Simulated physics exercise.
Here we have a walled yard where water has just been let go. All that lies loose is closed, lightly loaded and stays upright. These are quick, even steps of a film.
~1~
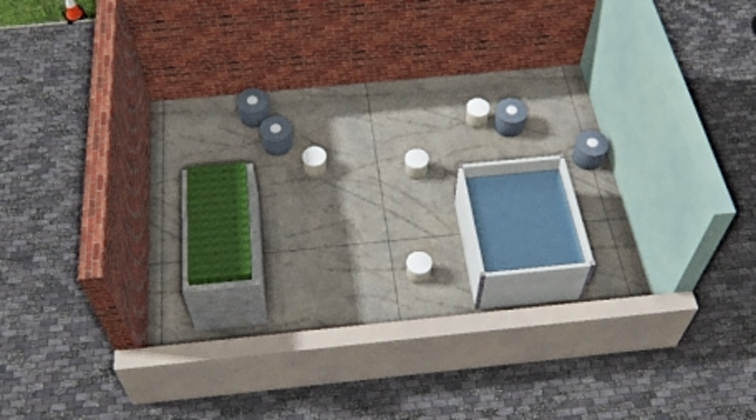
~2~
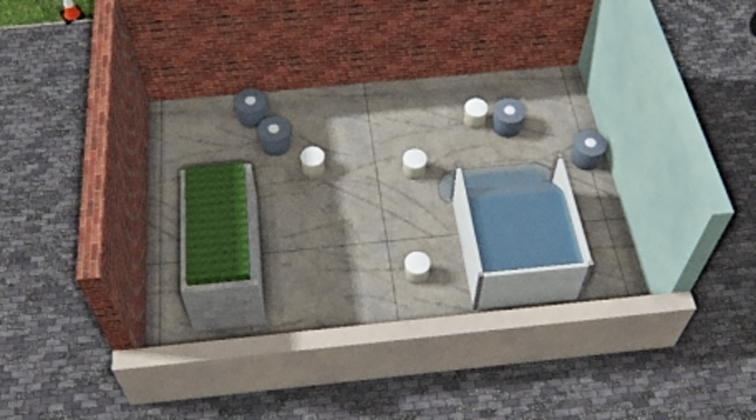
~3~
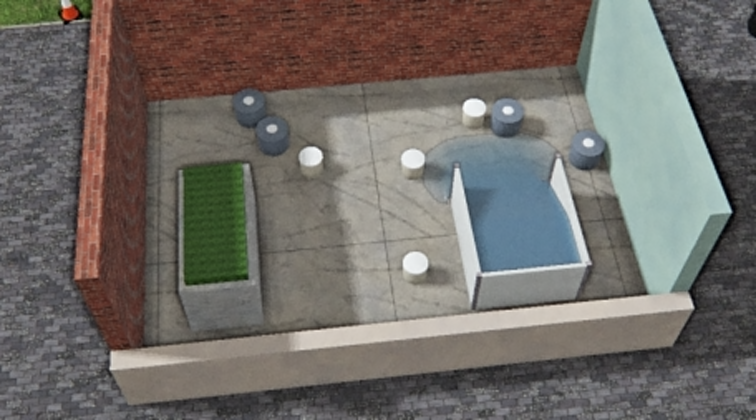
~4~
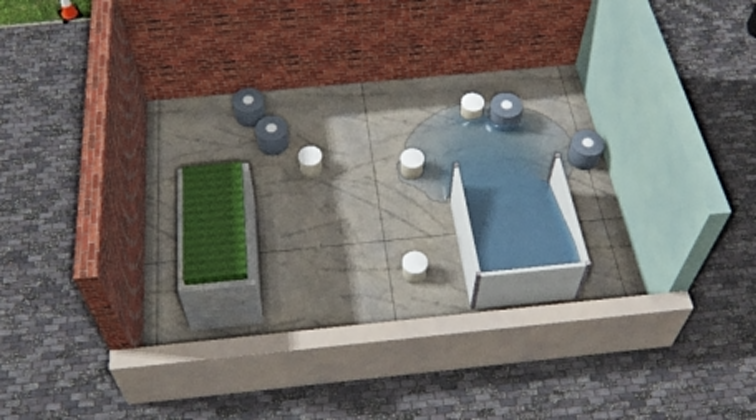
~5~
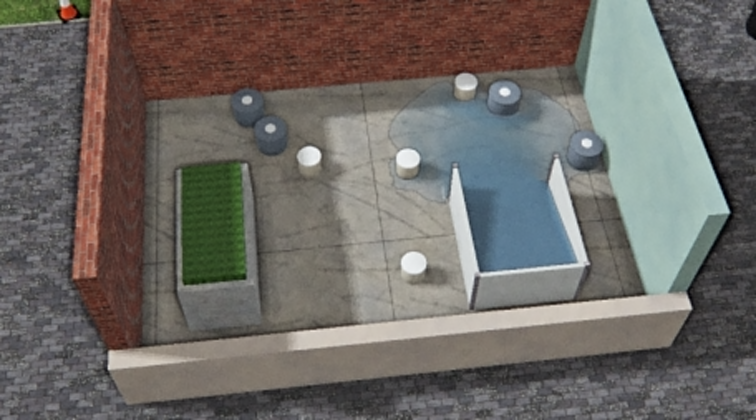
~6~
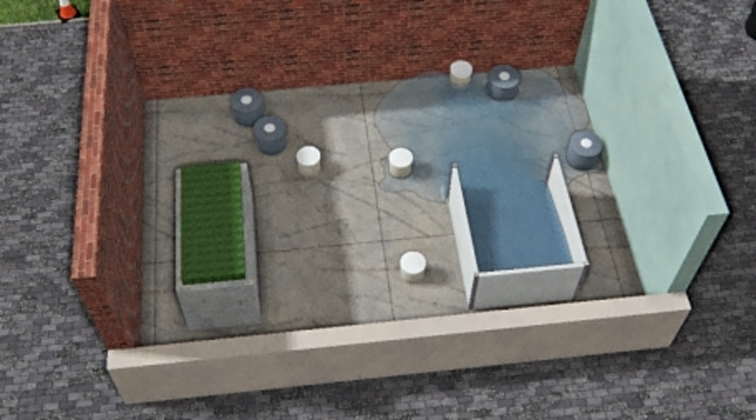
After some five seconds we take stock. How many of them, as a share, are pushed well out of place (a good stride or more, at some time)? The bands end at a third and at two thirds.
It is two thirds or above.
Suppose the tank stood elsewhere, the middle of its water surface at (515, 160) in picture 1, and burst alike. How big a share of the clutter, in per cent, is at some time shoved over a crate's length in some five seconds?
Roughly 80 per cent.
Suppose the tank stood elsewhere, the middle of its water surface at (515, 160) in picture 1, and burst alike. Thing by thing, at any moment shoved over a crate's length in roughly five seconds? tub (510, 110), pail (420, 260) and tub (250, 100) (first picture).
In turn: Pushed that far, under that, that far or more.
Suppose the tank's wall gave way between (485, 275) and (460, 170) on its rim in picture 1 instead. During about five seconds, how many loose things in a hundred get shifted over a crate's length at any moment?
About 50 per cent.
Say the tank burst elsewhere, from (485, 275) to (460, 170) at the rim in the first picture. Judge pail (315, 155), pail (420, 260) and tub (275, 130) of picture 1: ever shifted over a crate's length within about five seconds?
As listed: That far or more, shifted that much, yes.
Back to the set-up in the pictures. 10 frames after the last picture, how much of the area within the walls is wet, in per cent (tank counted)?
Roughly 45 per cent.
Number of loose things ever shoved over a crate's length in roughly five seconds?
That makes 7.
A moment on, 2 of 8 are well off their spots; 2 afloat.
Next, 3 of 8 are well off their spots; 2 afloat.
Later, 6 of 8 are well off their spots; 3 afloat.
In the end, 7 of 8 are well off their spots, and 7 have been at some point; 1 afloat.
